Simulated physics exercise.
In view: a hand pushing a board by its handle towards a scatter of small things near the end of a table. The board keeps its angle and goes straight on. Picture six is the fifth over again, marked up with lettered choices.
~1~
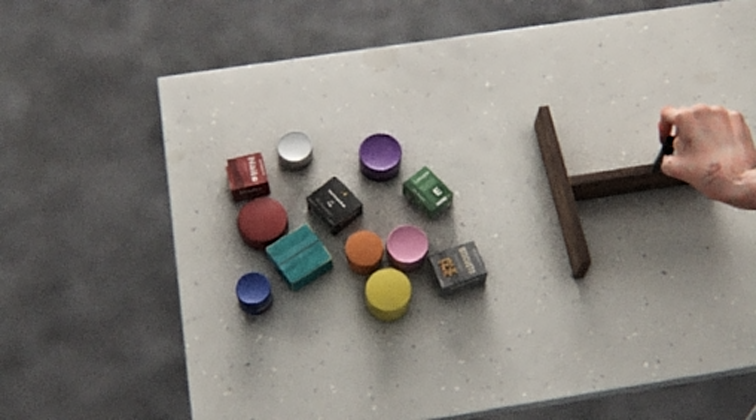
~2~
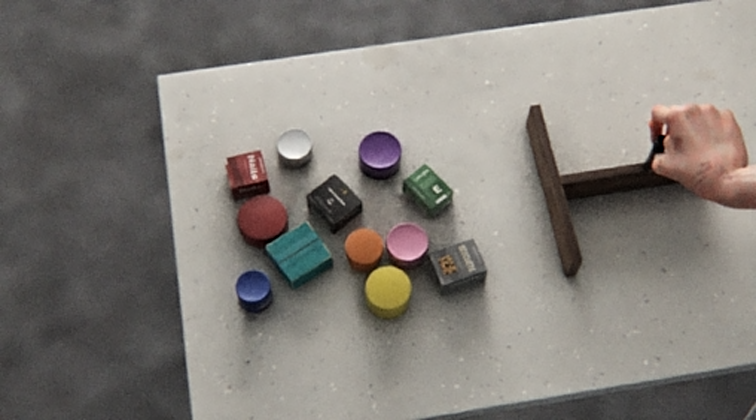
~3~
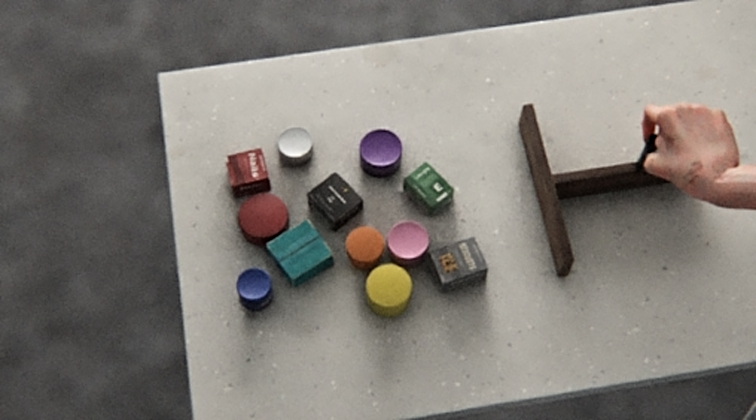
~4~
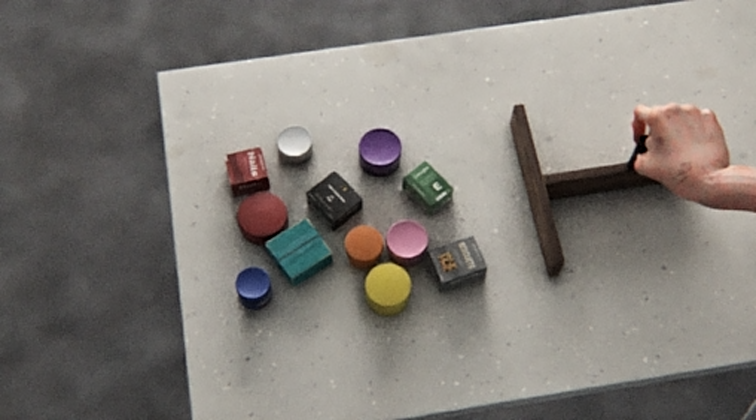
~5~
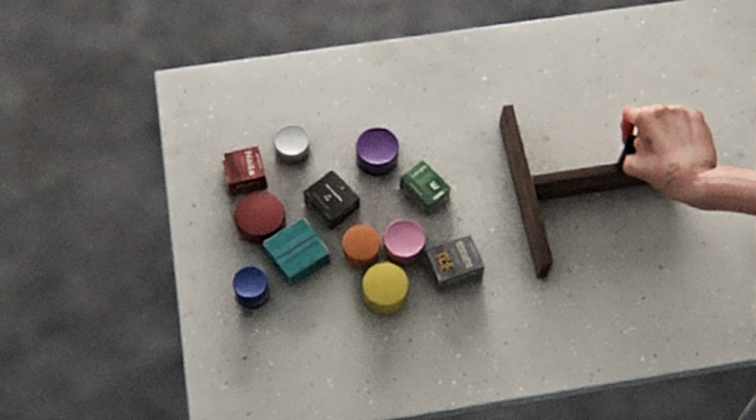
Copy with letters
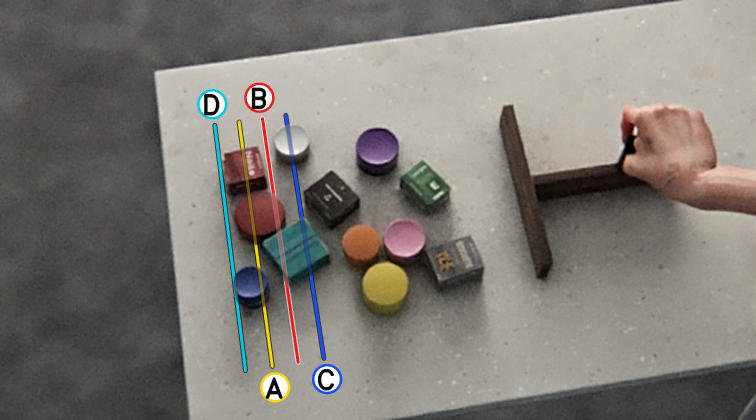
A hand slides a dark wooden T-shaped board slowly left across a table holding small jars and boxes.
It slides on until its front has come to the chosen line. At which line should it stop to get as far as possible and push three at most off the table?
It can go as far as A.
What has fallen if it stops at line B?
It is the blue jar.
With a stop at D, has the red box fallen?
Yes.
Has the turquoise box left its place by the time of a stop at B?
By then, yes.
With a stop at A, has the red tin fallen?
Yes.
On the marked copy, A at (255, 238); B at (279, 234); C at (304, 231); D at (229, 242).
Following A. Soon after the start, board (431, 195); yellow pot (367, 293); grey packet (412, 272).
Later, board (334, 209); blue jar (209, 308); turquoise box (237, 277).
In the end, board (257, 221); blue jar over the edge; red tin over the edge; three fallen.
As for the rest, B is within the limit but short; C is within the limit but short; D drops five.
